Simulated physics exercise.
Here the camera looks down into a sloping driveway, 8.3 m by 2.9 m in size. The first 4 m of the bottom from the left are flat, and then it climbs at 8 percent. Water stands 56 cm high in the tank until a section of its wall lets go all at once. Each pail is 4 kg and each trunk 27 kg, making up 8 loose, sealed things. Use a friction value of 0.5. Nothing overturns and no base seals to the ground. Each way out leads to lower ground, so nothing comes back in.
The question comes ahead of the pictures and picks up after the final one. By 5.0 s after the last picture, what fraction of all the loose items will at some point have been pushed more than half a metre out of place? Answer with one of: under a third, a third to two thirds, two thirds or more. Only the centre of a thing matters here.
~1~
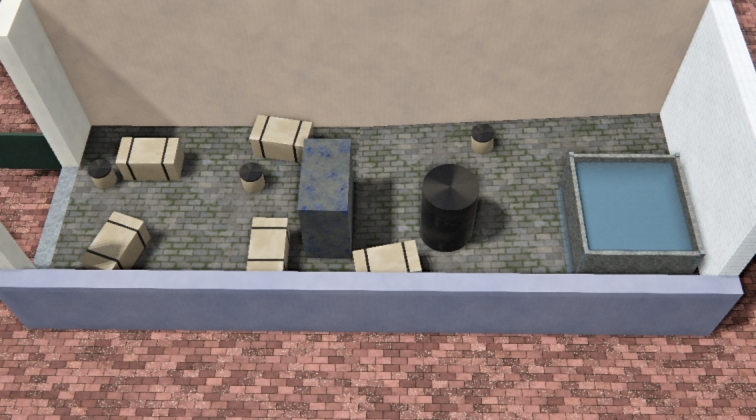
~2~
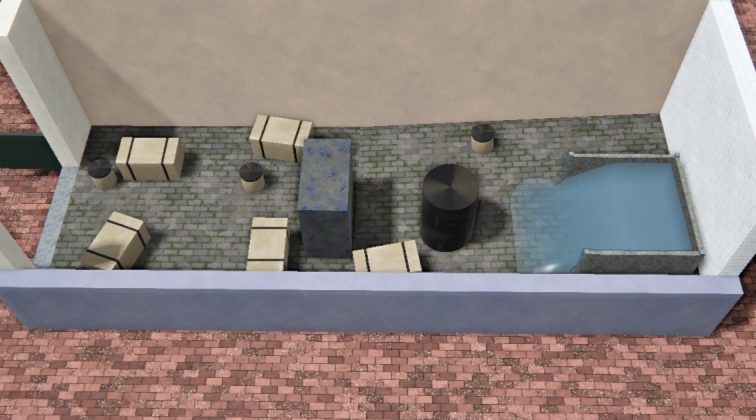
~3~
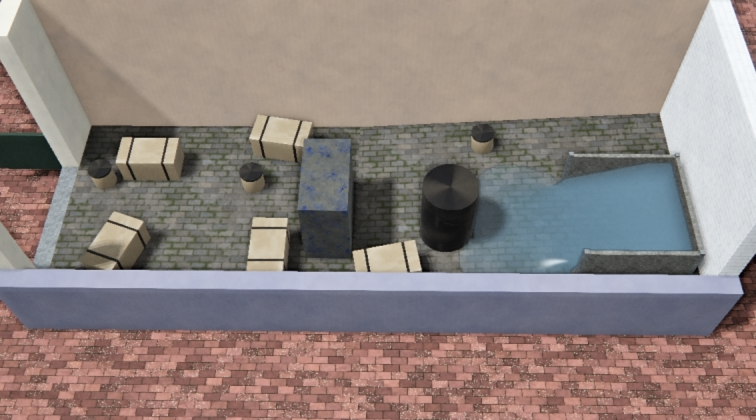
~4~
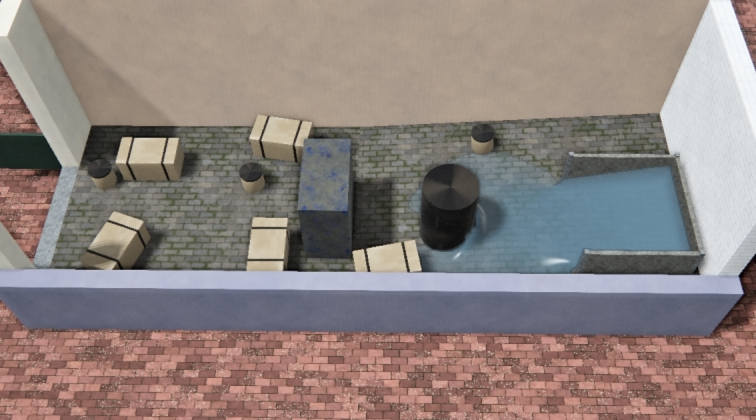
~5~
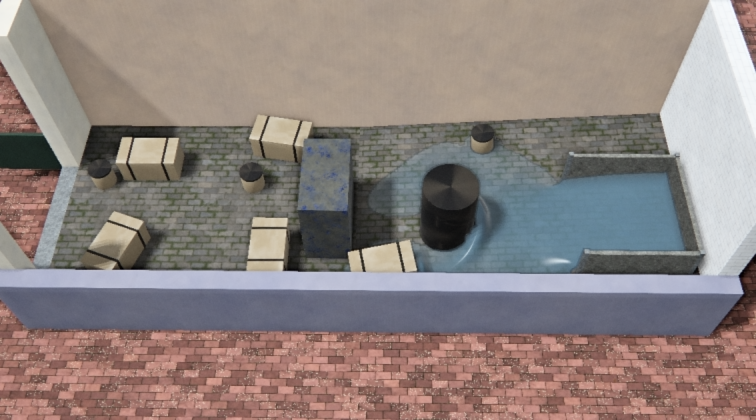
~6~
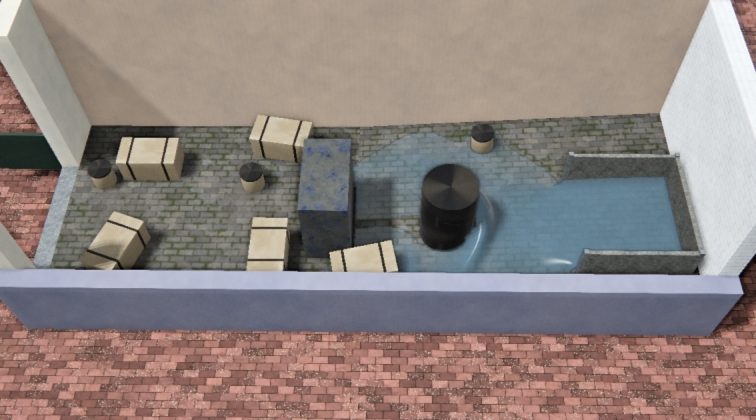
Two thirds or more.
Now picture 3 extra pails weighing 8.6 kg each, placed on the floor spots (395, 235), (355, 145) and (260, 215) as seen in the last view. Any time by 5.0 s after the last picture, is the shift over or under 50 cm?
The first is lower, the second higher, the third lower.
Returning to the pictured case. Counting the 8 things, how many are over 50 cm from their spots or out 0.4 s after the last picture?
Count: 1.
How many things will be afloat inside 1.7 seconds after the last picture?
Total: 1.
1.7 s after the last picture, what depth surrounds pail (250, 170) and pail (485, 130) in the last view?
First roughly 6 cm, second roughly 6 cm.
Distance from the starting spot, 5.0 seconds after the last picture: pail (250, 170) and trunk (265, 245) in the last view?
The first is gone out and the second is washed out.
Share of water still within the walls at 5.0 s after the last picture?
About 72 in a hundred parts of the water.
Then, 0.4 s after the last picture 1 of 8 are over 50 cm from their spots; 0 afloat.
Then, 1.7 s after the last picture 4 of 8 are over 50 cm from their spots; 1 afloat.
Then, 3.2 s after the last picture 7 of 8 are over 50 cm from their spots; 3 afloat.
Then, 5.0 s after the last picture 7 of 8 are over 50 cm from their spots, and 7 have been at some point; 0 afloat.
